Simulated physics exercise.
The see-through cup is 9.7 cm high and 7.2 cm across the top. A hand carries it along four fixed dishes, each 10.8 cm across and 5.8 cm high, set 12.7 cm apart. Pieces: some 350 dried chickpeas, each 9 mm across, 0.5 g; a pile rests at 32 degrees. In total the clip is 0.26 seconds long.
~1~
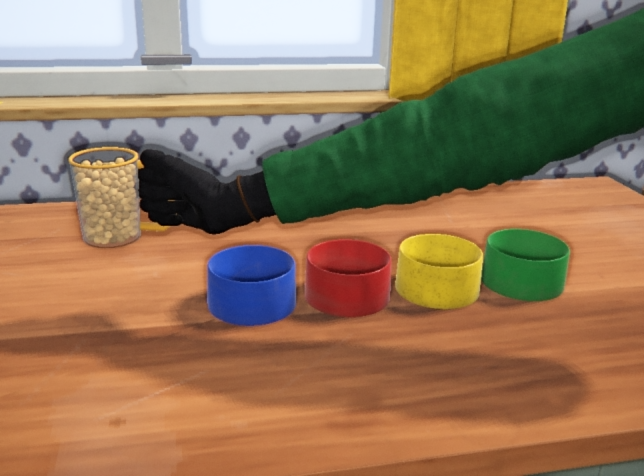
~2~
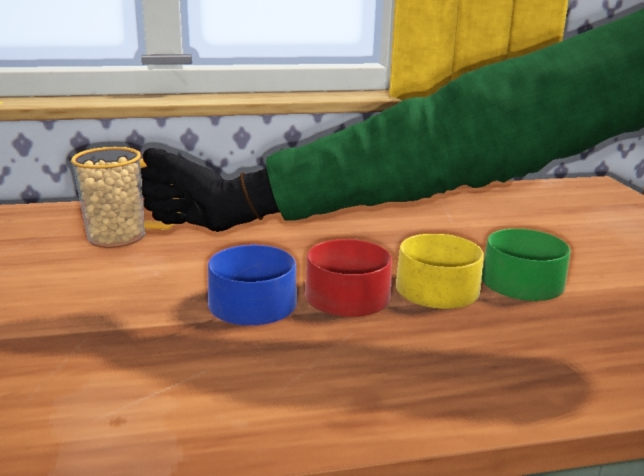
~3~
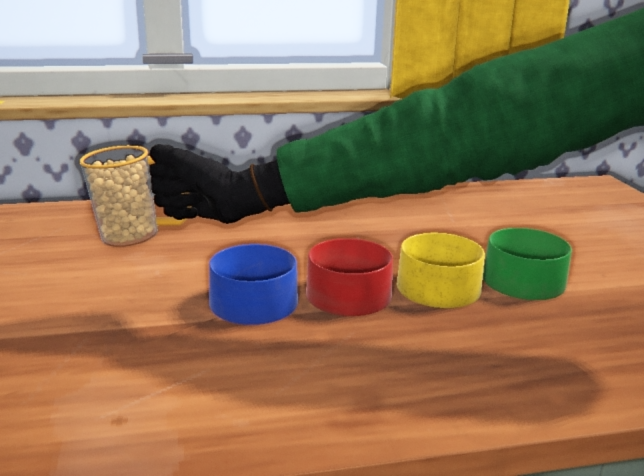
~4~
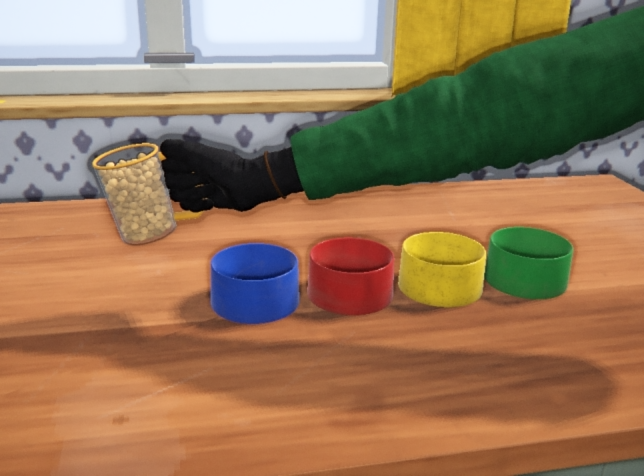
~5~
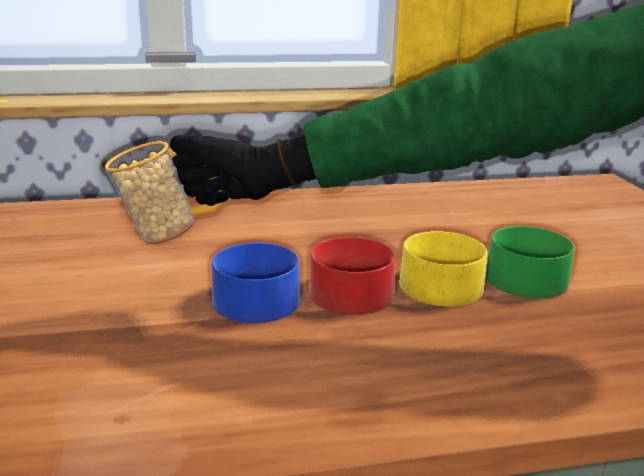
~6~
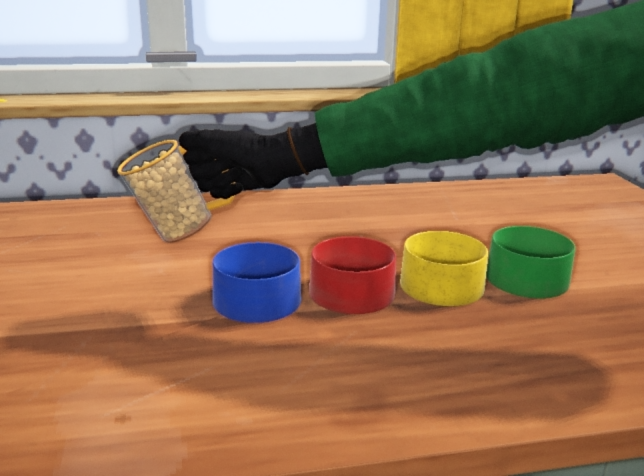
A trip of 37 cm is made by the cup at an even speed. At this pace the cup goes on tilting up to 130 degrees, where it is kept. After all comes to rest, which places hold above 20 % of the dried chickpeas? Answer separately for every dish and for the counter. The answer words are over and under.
Red: Over. Blue: Under. Green: Under. Yellow: Under. Counter: Under.
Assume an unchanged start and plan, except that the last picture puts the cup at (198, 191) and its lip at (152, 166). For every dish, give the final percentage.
Red 100; blue 0; green 0; yellow 0.
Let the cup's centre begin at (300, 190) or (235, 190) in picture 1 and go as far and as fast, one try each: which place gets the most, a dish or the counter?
The winner: Green; yellow.
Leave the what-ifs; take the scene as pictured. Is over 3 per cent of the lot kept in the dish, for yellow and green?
So yellow is a miss and green is a miss.
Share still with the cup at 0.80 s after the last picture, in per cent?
Around 75 per cent of the load.
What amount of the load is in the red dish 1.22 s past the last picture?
Roughly 85 in a hundred.
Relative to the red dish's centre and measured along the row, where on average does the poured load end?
Close to 1 cm, shifted leftward.
Then, 0.48 s after the last picture, tilt 80 degrees; cup holds 100 %.
Then, 0.80 s after the last picture, tilt 118 degrees; cup holds 75 %, red 5 %, blue 10 %.
Then, 1.22 s after the last picture, tilt 130 degrees; cup holds 0 %, red 85 %, blue 10 %.
In the end, red 85 %, blue 10 %, green 0 %, yellow 0 %, counter 5 %.
